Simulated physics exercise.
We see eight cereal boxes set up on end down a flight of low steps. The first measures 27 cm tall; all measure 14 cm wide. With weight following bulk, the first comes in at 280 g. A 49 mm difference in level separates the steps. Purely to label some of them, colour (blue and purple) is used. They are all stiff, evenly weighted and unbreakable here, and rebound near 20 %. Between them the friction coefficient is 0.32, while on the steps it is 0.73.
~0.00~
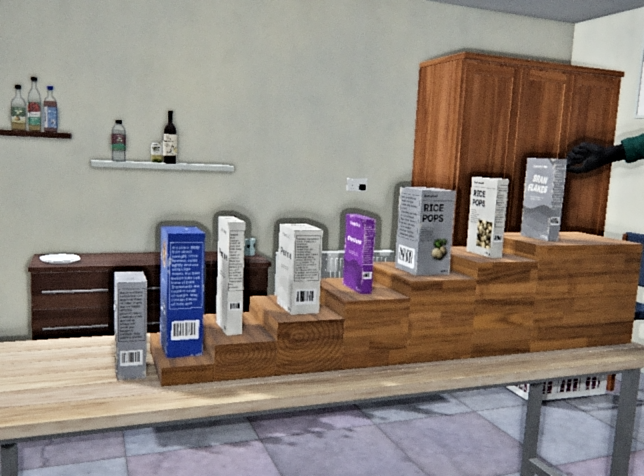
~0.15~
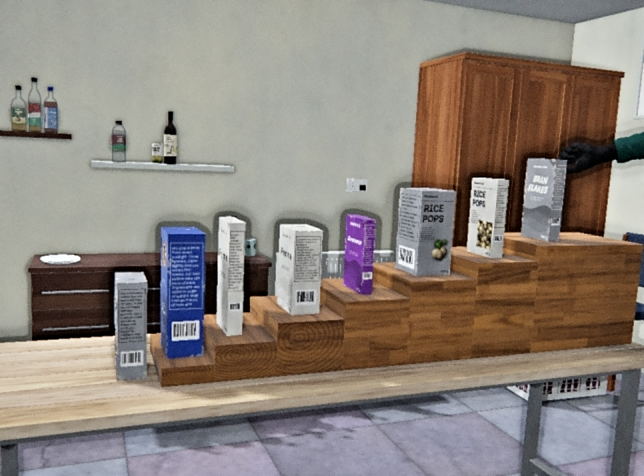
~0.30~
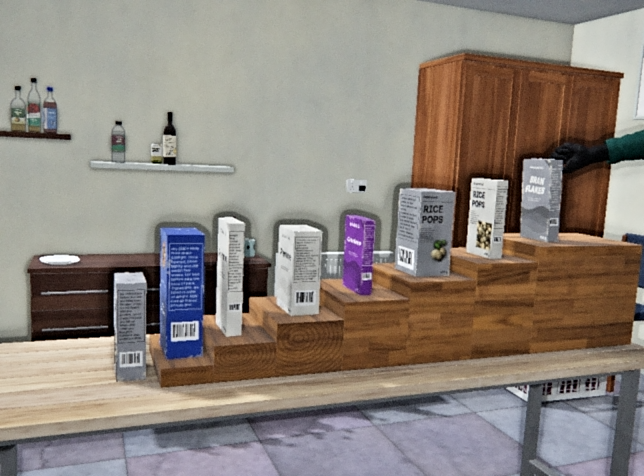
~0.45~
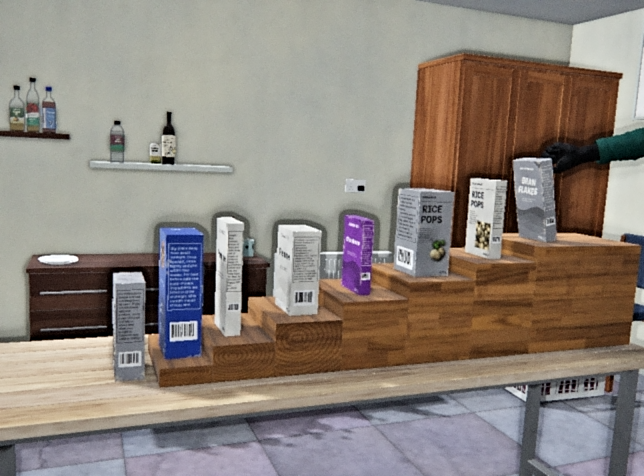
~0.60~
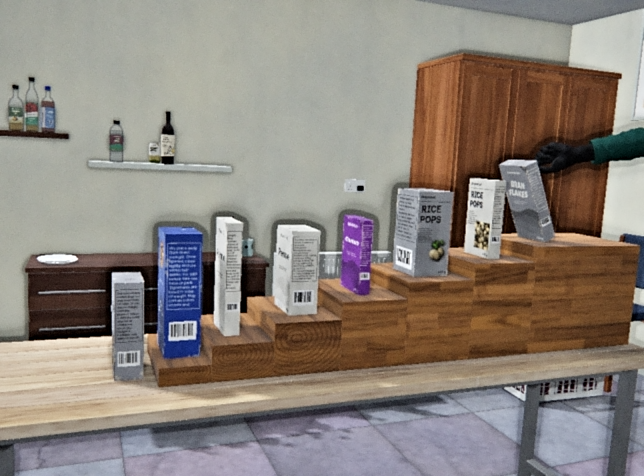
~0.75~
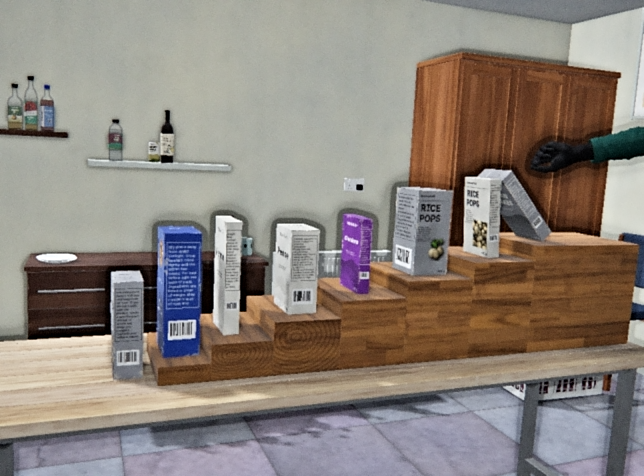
A dark-gloved hand pushed the gray cereal box on the highest step until it tipped left and leaned against its neighbor, while the boxes farther down the wooden steps stayed upright.
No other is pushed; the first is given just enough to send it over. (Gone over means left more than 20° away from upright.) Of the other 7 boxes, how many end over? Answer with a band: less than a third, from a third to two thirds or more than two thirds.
More than two thirds of them.
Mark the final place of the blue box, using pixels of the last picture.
Look near (61, 330) in the final frame.
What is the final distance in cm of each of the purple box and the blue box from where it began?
The purple one ends 20 cm from its start and the blue one 30 cm.
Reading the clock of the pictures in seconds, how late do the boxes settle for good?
That comes at about 2.5 s.
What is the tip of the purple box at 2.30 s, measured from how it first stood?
I'd put it at roughly 80 degrees away from its starting angle.
Around 1.34 s, 2 of the 7 other boxes over.
Around 1.84 s, 4 of the 7 other boxes over; purple box tipped 75°; blue box tipped 4°.
Around 2.30 s, 7 of the 7 other boxes over; blue box lying flat; purple box lying flat.
Finally (2.9 s), 7 of the 7 other boxes over; purple box lying flat; blue box lying flat. That is 100 per cent. Not one is left standing. Seen by the last camera, middles, purple box near (314, 285), blue box near (61, 329).
